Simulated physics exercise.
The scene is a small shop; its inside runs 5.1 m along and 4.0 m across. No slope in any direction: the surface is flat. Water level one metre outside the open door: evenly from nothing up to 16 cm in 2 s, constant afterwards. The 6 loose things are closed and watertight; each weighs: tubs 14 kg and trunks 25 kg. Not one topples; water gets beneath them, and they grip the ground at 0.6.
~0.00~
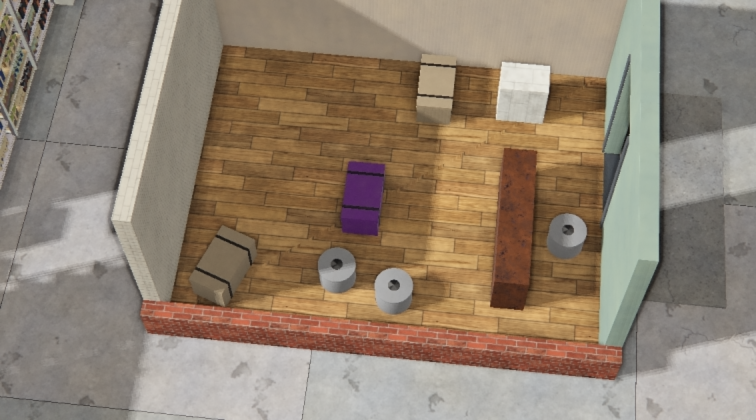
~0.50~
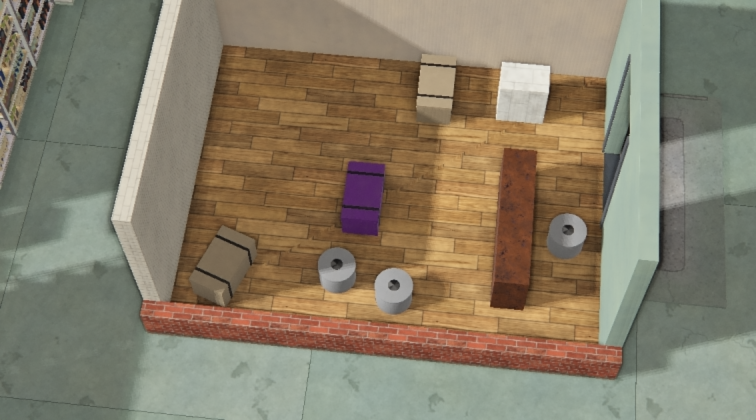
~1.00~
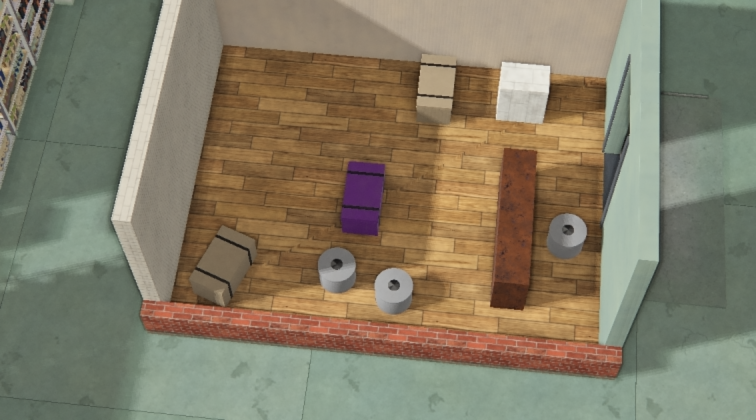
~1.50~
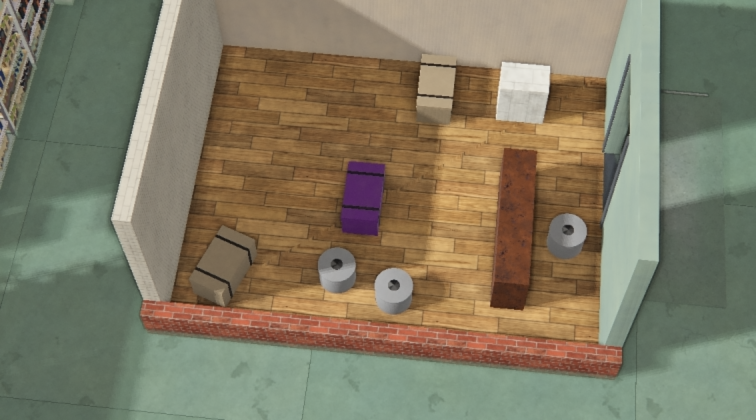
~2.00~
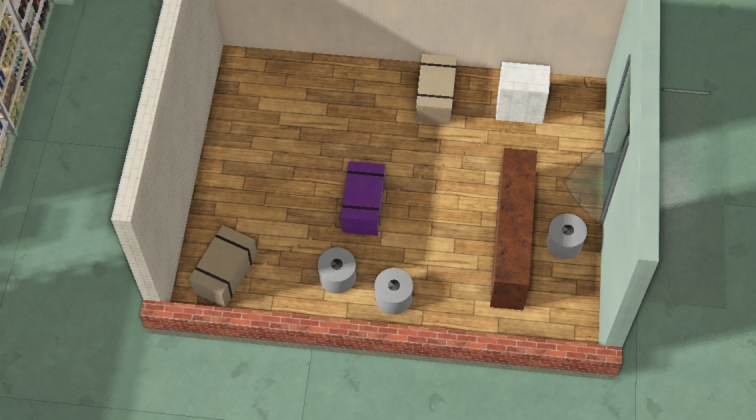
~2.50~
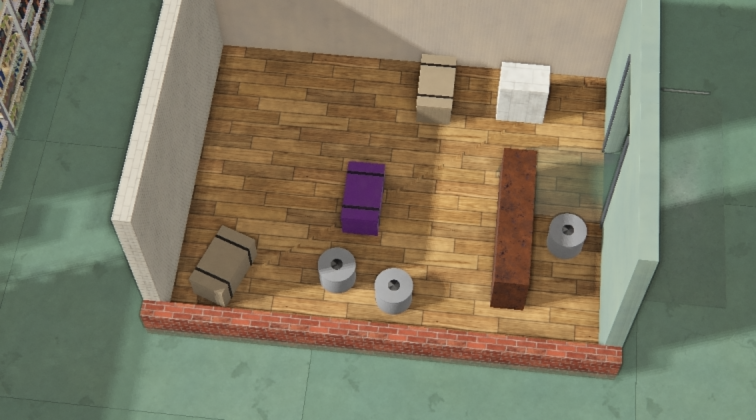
The video shows a small shop with a wooden floor, where tan and purple trunks, grey tubs and a long brown counter stay still while water covers the ground outside, then enters through the right side toward the counter.
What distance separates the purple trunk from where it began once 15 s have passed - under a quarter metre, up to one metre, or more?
I'd say it remains nearby.
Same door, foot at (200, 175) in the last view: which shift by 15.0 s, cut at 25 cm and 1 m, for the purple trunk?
Well, the purple trunk ends up distant in that setup.
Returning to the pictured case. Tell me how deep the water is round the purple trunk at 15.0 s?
Roughly 6 cm deep.
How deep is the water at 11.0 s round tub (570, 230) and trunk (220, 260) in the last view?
First about 9 cm, second about 4 cm.
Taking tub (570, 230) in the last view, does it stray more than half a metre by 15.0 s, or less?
Above.
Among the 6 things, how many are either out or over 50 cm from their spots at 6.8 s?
I count 0 of them.
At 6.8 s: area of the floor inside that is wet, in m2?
Around 14 m2 of it.
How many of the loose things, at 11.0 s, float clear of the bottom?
Count: 1.
After 3.5 s the purple trunk is near (363, 191), 0.0 m from its start, aground; 0 afloat.
After 6.8 s the purple trunk is near (363, 191), 0.0 m from its start, aground; 0 afloat.
After 11.0 s the purple trunk is near (363, 191), 0.0 m from its start, aground; 1 afloat.
After 15.0 s the purple trunk is near (363, 191), 0.0 m from its start, aground; 3 afloat.
